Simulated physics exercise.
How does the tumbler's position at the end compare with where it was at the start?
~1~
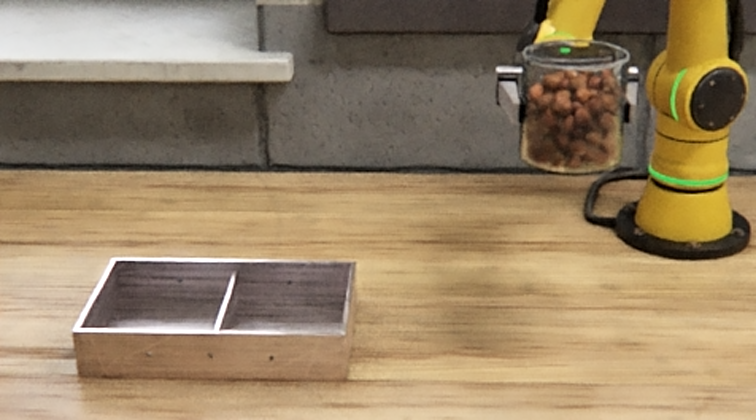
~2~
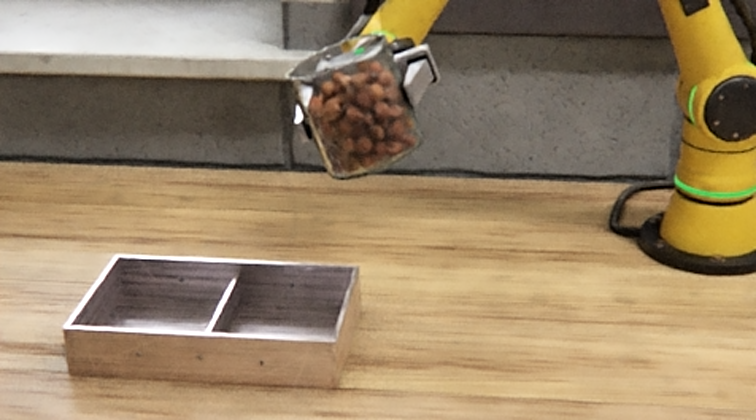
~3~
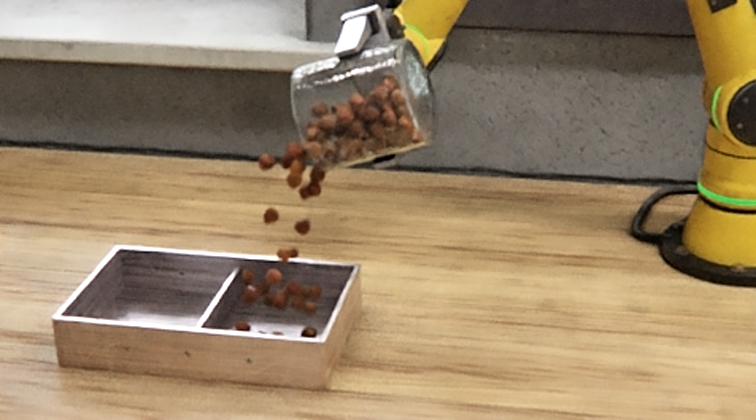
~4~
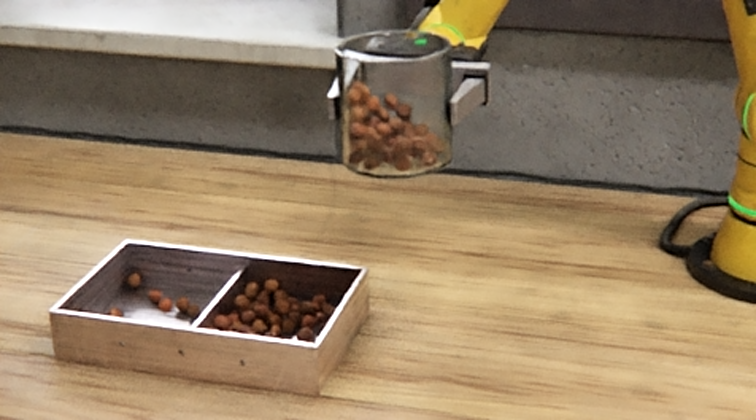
At the end the tumbler is well to the left of where it started, at about the same height in view. It began far to the right of the divided box and finishes much closer to it.
